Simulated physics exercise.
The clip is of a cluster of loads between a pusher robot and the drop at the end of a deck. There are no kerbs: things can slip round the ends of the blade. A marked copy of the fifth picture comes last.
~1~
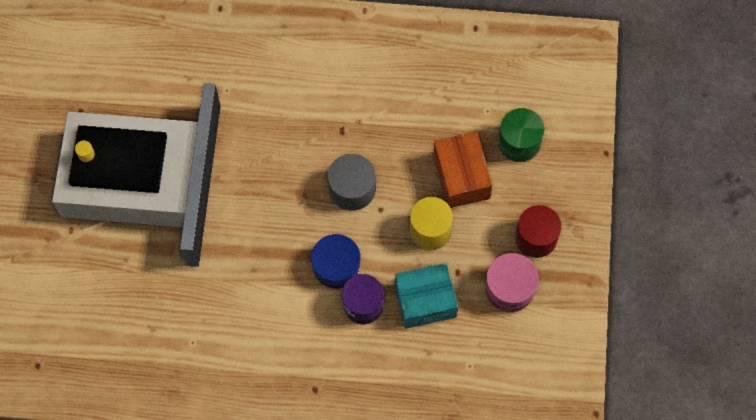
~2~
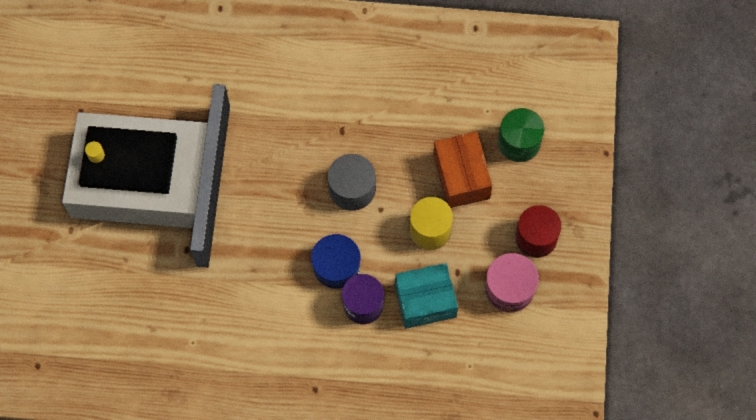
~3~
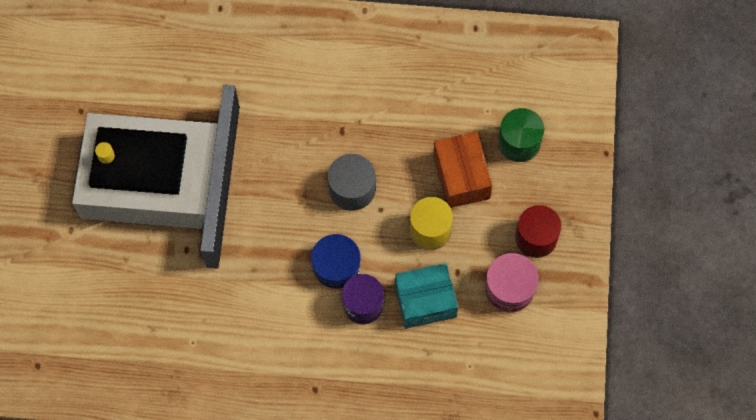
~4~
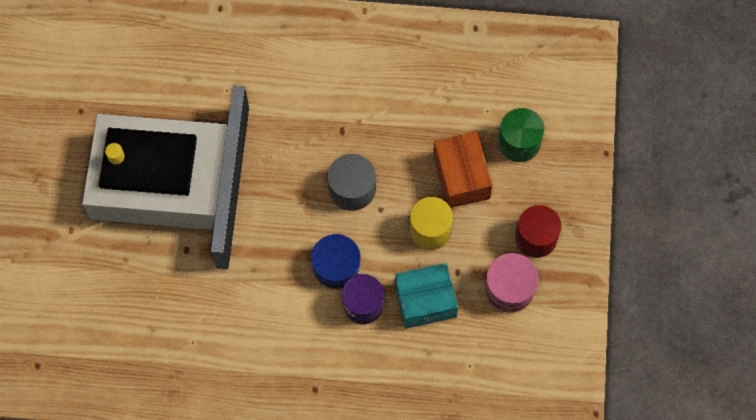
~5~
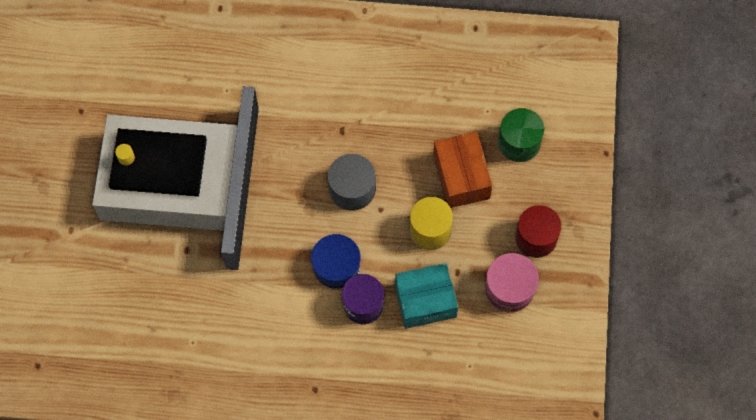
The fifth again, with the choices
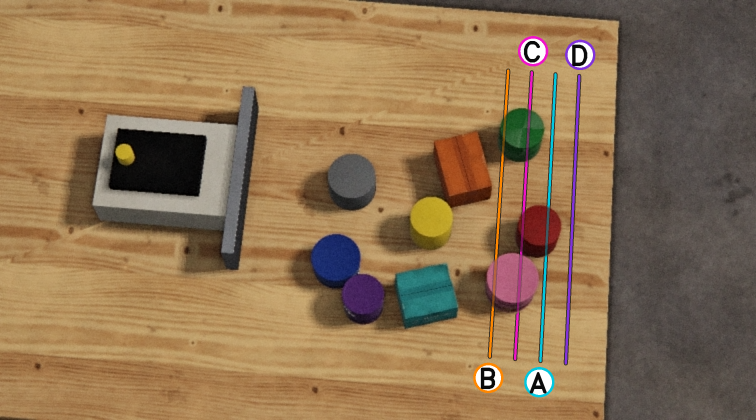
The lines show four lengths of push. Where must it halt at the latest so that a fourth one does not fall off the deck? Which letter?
It should halt at D.
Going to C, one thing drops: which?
The red canister.
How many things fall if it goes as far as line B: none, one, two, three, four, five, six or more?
The count is none.
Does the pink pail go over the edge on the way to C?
By then, no.
On the marked copy, A at (548, 213); B at (499, 209); C at (524, 211); D at (573, 215).
Taking D. A third of the way, robot (285, 172); blue pail (383, 259); grey canister (389, 186).
Two thirds of the way, robot (406, 182); red canister (574, 234); pink pail (544, 297).
When it is over, robot (499, 189); yellow canister over the edge; red canister over the edge; two fallen.
As for the rest, A is within the limit but short; B is within the limit but short; C is within the limit but short.
